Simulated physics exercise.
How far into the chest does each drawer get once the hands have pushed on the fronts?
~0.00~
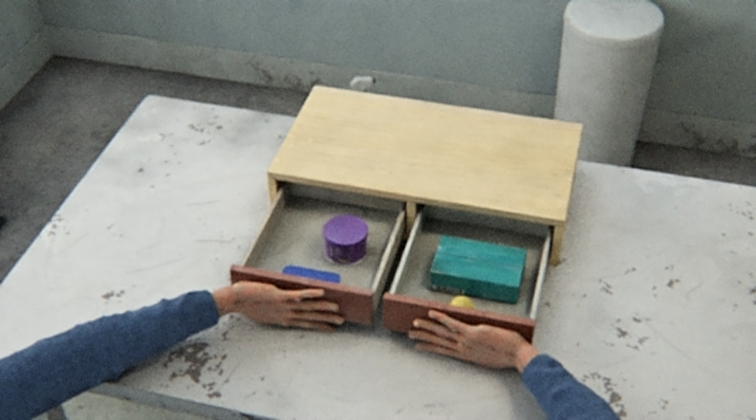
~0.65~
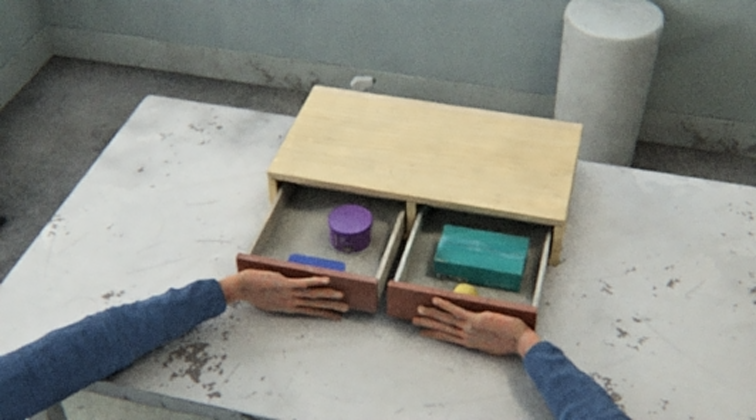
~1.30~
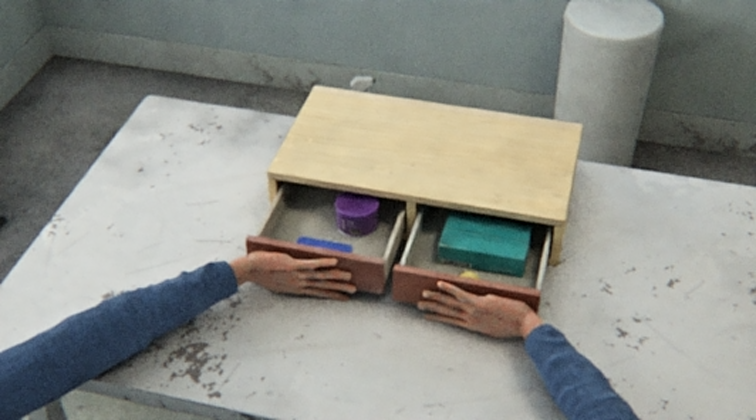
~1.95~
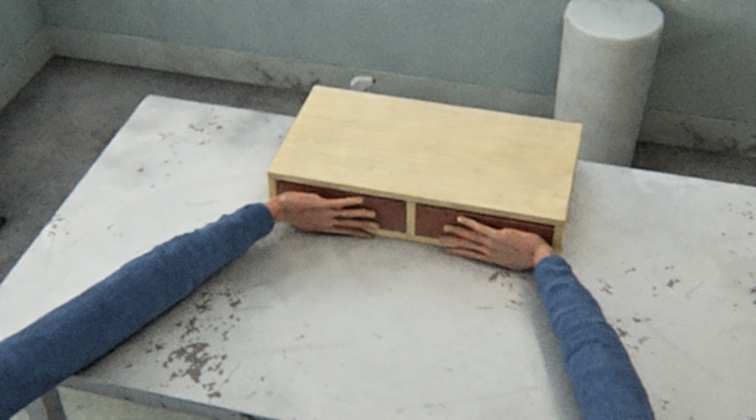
Both go all the way in. The left drawer and the right drawer each end up shut flush with the chest.
